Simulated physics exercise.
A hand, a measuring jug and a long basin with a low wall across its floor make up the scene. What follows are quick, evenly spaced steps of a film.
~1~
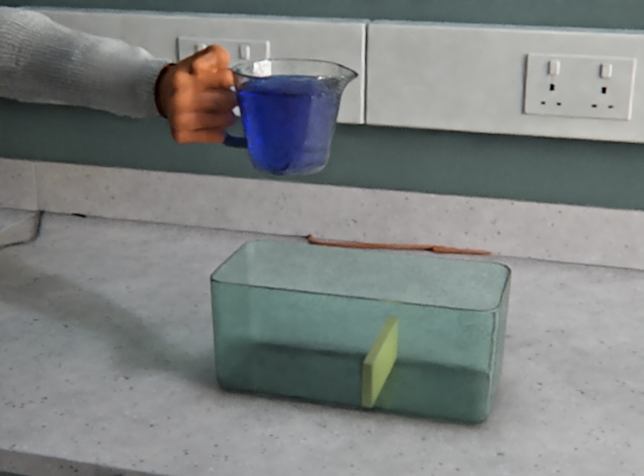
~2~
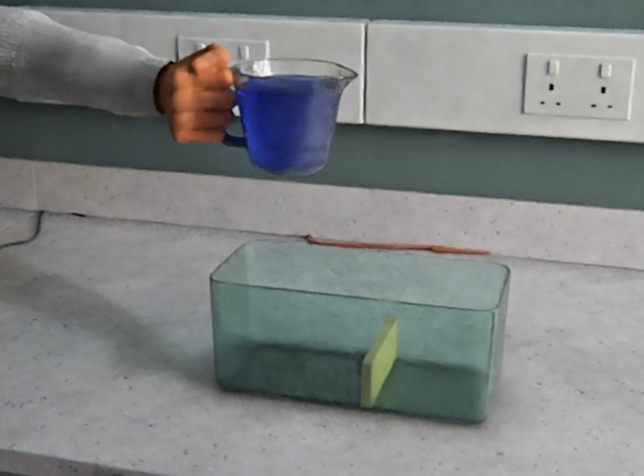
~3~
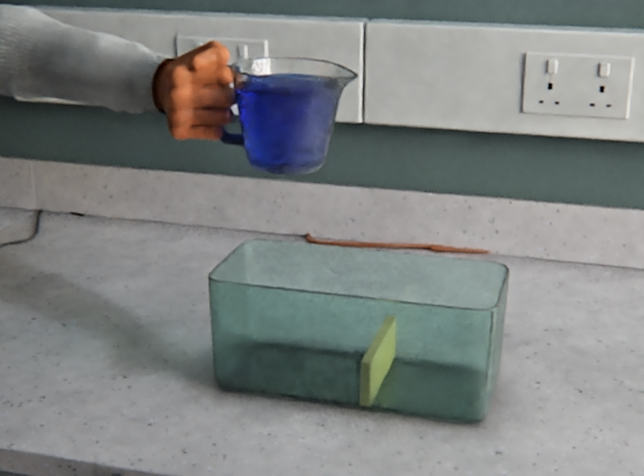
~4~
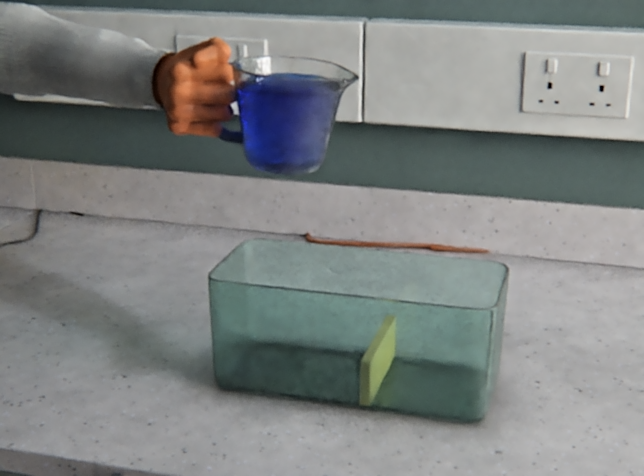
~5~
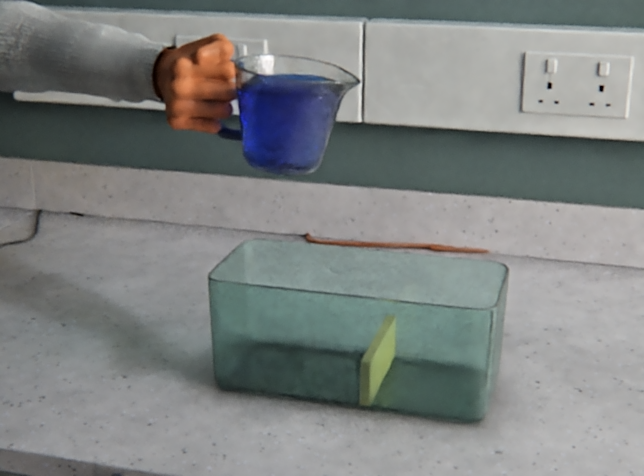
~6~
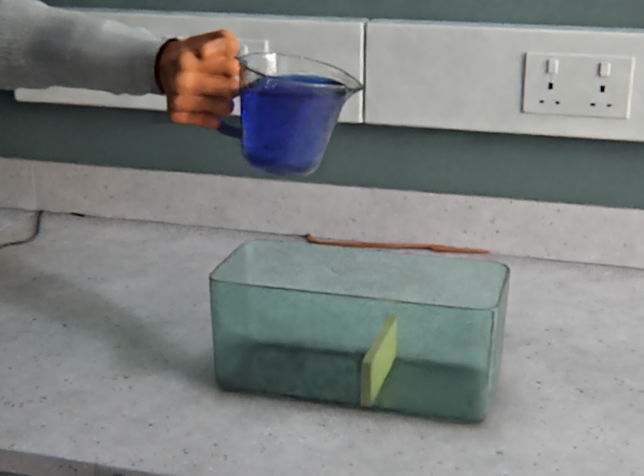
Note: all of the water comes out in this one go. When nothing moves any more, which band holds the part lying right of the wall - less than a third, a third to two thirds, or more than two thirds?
The part right of the wall will probably go higher than two thirds.
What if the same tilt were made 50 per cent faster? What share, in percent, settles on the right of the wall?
Near 85 in a hundred.
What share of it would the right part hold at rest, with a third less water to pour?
Roughly 80 in a hundred.
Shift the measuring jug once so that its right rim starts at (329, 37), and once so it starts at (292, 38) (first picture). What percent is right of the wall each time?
Near 75 % and 20 %.
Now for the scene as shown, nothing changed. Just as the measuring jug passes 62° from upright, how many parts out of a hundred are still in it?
It works out to close to 70 percent.
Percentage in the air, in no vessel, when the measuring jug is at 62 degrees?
That comes to near 20 percent.
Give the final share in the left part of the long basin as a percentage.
About 10 per cent.
A moment on, the measuring jug is tipped part way and 68 per cent is still to pour, 0 is left of the wall and 11 right of it.
Next, the measuring jug is tipped on its side and 10 per cent is still to pour, 2 is left of the wall and 74 right of it.
Then the measuring jug is tipped right over and 0 per cent is still to pour, 12 is left of the wall and 87 right of it.
Later the measuring jug is tipped right over and 0 per cent is still to pour, 12 is left of the wall and 87 right of it.
In the end 12 per cent lies left of the wall, 87 right of it and 1 outside.
